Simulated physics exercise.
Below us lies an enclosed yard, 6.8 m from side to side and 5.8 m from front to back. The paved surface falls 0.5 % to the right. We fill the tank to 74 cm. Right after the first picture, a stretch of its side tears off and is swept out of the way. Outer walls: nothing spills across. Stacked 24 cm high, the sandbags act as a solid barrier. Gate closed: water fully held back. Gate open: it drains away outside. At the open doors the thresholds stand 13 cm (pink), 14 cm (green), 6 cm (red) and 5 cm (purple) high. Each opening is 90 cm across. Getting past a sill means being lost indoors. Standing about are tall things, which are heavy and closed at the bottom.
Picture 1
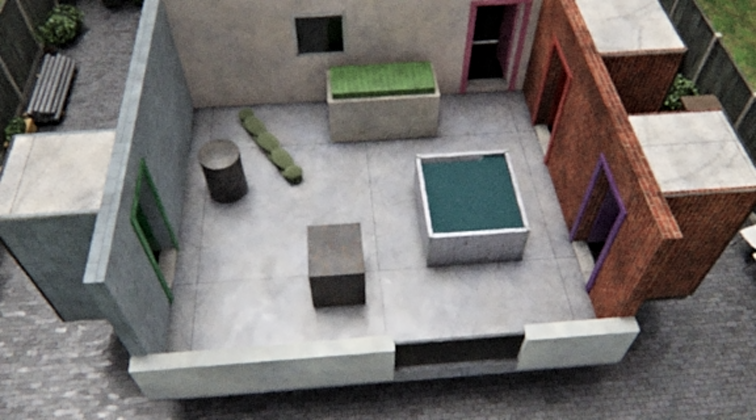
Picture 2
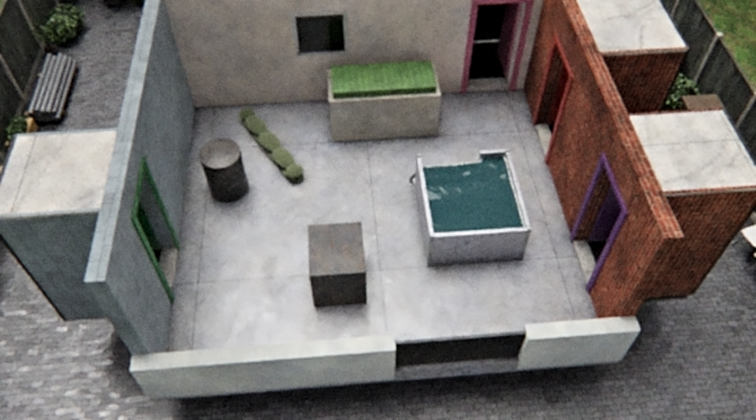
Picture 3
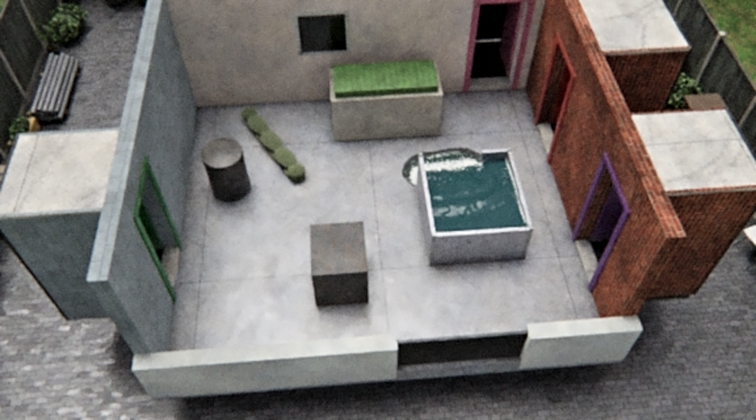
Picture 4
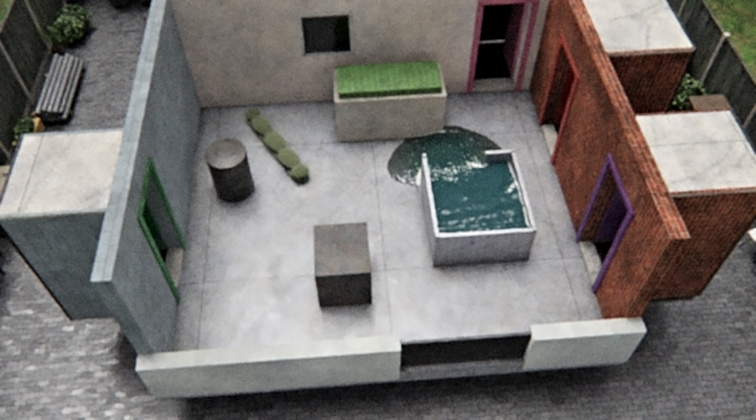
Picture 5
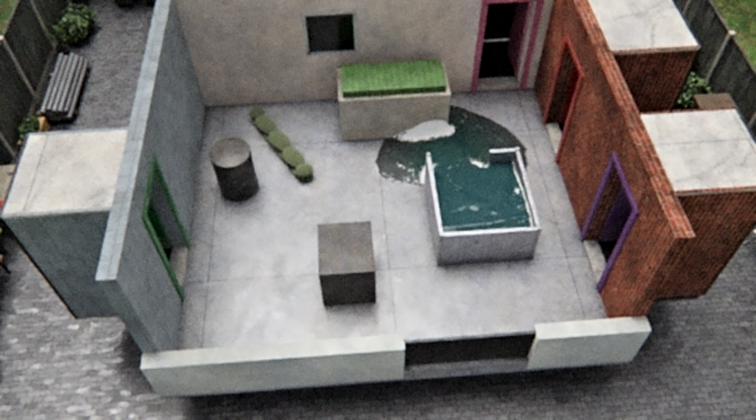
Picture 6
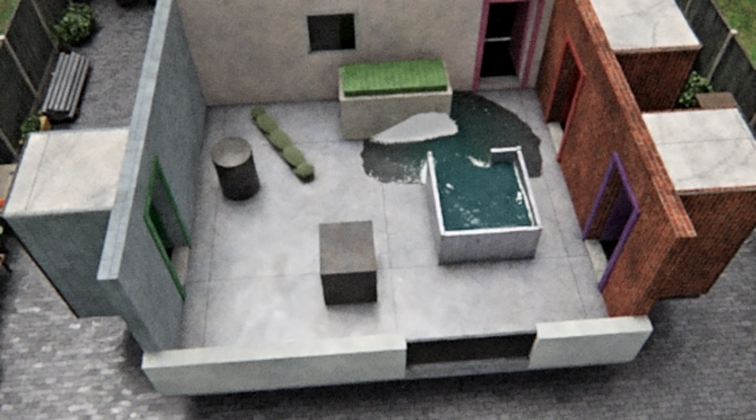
Water pours from the tank's far side and spreads across the paved yard behind it.
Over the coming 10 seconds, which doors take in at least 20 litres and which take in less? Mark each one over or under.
Pink door - over; green door - under; red door - over; purple door - under.
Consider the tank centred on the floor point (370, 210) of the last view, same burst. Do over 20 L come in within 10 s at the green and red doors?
Lab note: Green door limit not exceeded; red door limit exceeded.
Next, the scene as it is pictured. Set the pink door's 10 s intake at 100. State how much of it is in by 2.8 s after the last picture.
I'd put it at about 90 per cent by that point.
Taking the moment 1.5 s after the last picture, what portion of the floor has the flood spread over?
Around 30 per cent wet.
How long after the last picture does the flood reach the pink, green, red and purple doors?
Pink: 0.2 s; green: 2.8 s; red: 0.2 s; purple: 2.8 s.
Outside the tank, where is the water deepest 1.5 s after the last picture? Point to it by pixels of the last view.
Position: About (531, 88).
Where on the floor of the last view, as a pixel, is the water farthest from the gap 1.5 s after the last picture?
At about (261, 103).
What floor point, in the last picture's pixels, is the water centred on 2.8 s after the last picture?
Balance point at about (420, 161).
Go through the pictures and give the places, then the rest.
In the first frame, the tank at (470, 194) is whole and still, 74 cm deep.
In the second frame, the front is at a hidden place, 0.6 m from the gap on the tank's far side; 0.3 m2 of floor is under water; 74 cm left at the back of the tank.
In the third frame, water pours out on the tank's far side and has run 0.9 m, to a hidden place; typically 12 cm deep outside, 74 cm at the tank's back.
In the fourth frame, water pours out on the tank's far side and has run 1.5 m, to (456, 130); typically 9 cm deep outside, 67 cm at the tank's back.
In the fifth frame, the front is at (453, 109), 2.0 m from the gap on the tank's far side; 3.3 m2 of floor is under water; 62 cm left at the back of the tank.
In the sixth frame, water pours out on the tank's far side and has run 2.5 m, to (462, 92); typically 5 cm deep outside, 63 cm at the tank's back.
Then, 0.7 s after the last picture water covers 20 % of the floor and is deepest (44 cm) near (435, 138); pink door 25 cm at the sill, 7 L in, green door not reached, red door 5 cm at the sill, 0 L in, purple door not reached.
Then, 1.5 s after the last picture water covers 30 % of the floor and is deepest (40 cm) near (531, 88); pink door 27 cm at the sill, 56 L in, green door not reached, red door 9 cm at the sill, 0 L in, purple door not reached.
Then, 2.8 s after the last picture water covers 55 % of the floor and is deepest (20 cm) near (445, 137); pink door 19 cm at the sill, 115 L in, green door 2 cm at the sill, 0 L in, red door 10 cm at the sill, 10 L in, purple door not reached.
Then, 5.3 s after the last picture water covers 80 % of the floor and is deepest (14 cm) near (296, 146); pink door 12 cm at the sill, 129 L in, green door 4 cm at the sill, 0 L in, red door 9 cm at the sill, 36 L in, purple door 3 cm at the sill, 0 L in.
Then, 9.3 s after the last picture water covers 95 % of the floor and is deepest (10 cm) near (413, 344); pink door 6 cm at the sill, 129 L in, green door 4 cm at the sill, 0 L in, red door 8 cm at the sill, 53 L in, purple door 5 cm at the sill, 0 L in.
